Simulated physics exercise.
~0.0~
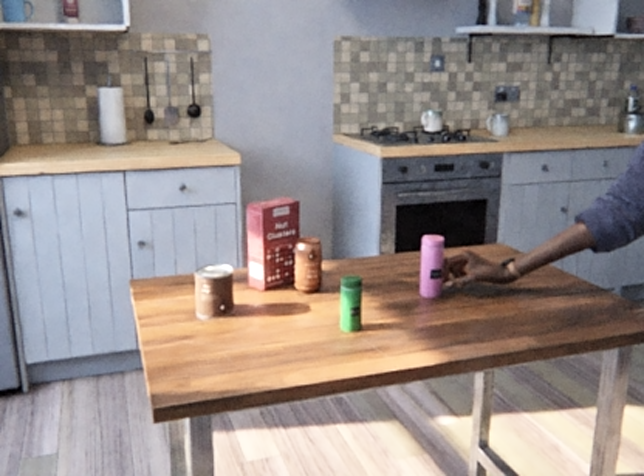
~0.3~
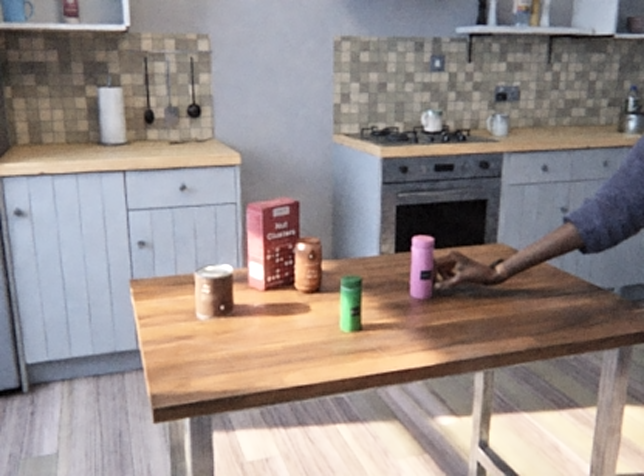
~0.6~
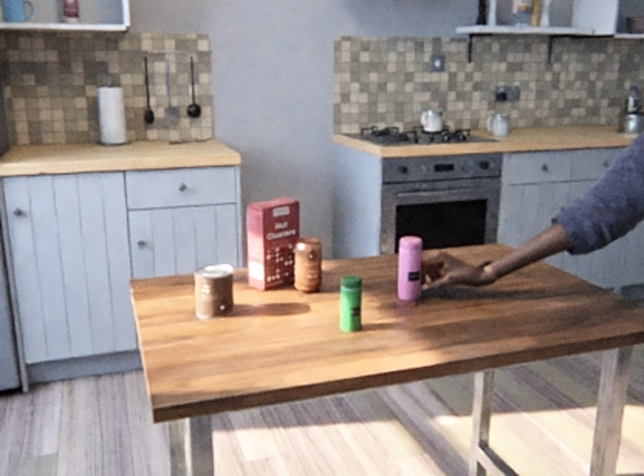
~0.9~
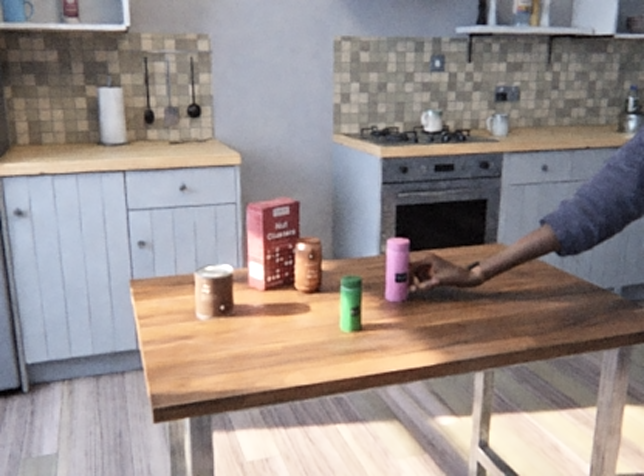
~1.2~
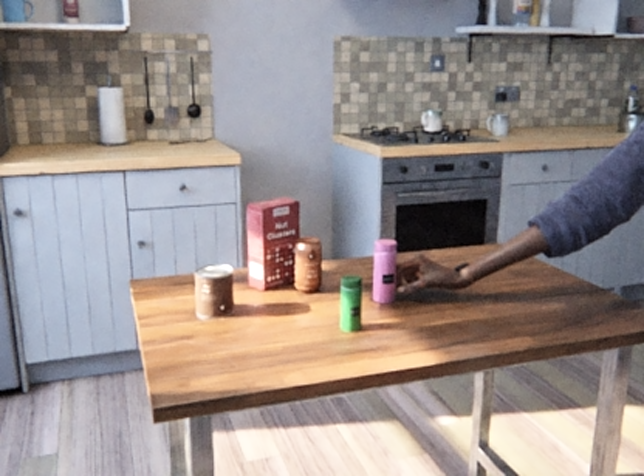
A pink shaker slides slowly left across a wooden table, pushed by a hand reaching in from the right, while a red packet, brown tin, orange can and green shaker stay put. It ends upright, just behind the green shaker, with the hand still beside it.
